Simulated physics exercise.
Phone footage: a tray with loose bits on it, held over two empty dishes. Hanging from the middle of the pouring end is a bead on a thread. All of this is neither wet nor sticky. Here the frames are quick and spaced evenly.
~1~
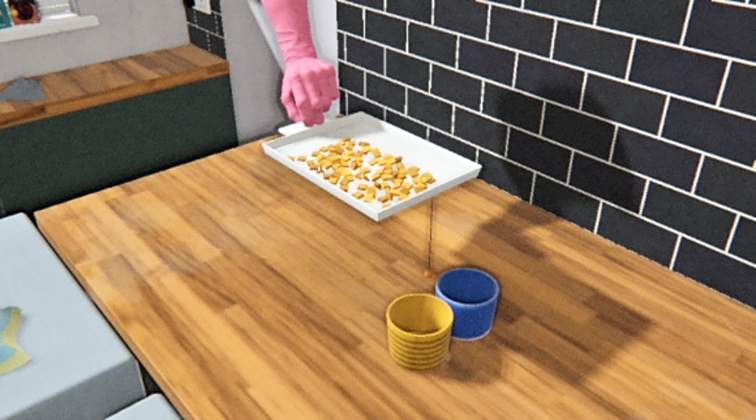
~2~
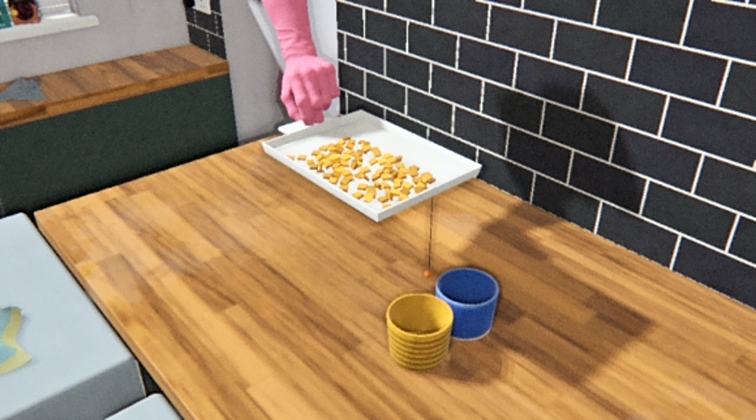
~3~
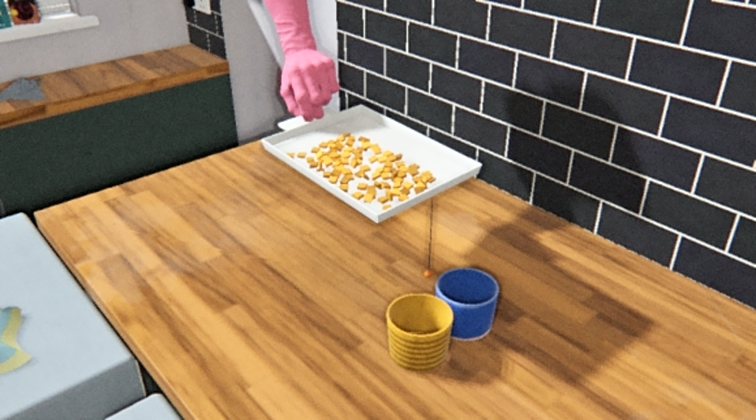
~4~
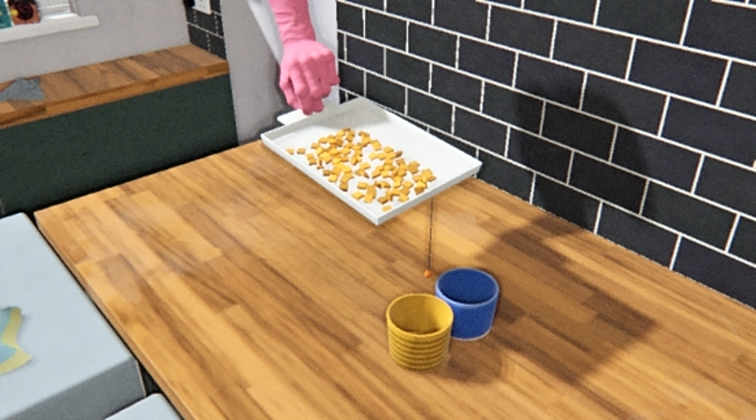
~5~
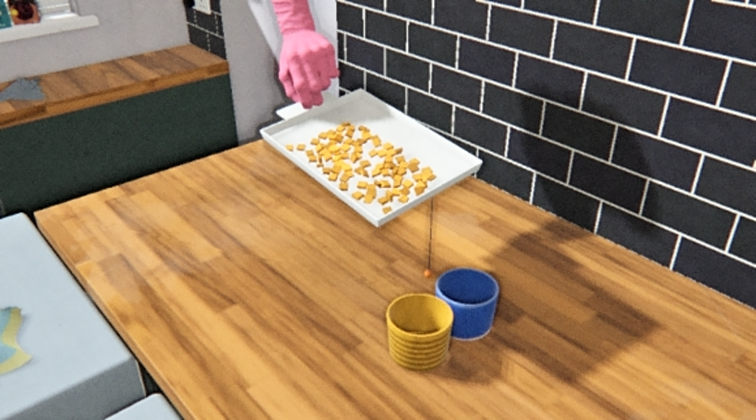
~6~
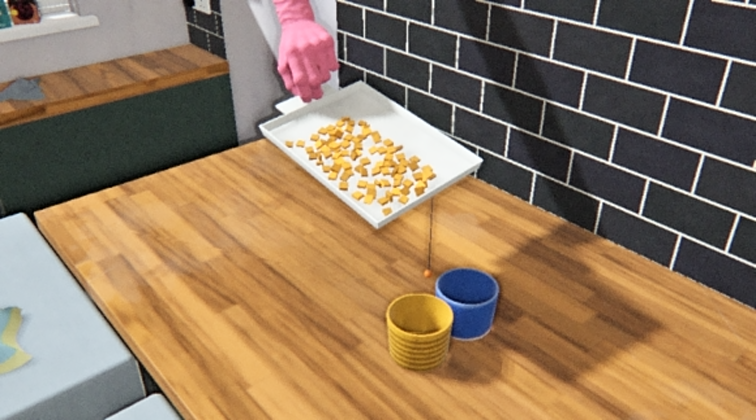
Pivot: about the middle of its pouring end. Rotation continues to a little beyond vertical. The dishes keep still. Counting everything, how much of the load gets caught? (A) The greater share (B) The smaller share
B.
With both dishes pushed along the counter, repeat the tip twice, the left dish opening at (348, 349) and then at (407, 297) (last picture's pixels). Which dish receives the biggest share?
In the first try it's the one on the right, and in the second it's the one on the left.
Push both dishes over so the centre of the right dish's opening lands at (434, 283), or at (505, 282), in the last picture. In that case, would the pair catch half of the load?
Result, first setup: A majority share; second setup: A minority share.
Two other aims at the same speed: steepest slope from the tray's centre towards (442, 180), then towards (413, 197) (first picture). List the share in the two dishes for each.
About 40 % and about 70 %.
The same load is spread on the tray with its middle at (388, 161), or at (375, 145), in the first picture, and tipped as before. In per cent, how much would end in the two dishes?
From the first start you get 40 in a hundred, from the second 20 in a hundred.
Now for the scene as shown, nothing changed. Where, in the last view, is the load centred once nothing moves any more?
Somewhere around (375, 351) in the final view.
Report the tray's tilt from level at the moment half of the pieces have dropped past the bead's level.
Tilt: Around 95 degrees.
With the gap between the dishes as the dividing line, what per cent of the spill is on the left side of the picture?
It amounts to some 100 percent.
Soon, tray tipped steeply; all on the tray.
A while on, tray tipped right over; about half on the tray; a small part in the left dish; about a quarter outside both; about a quarter in the air.
Towards the end, tray tipped past a quarter turn; about a quarter in the left dish; most outside both.
Finally, tray tipped past a quarter turn; about a quarter in the left dish; none in the right dish; most outside both.
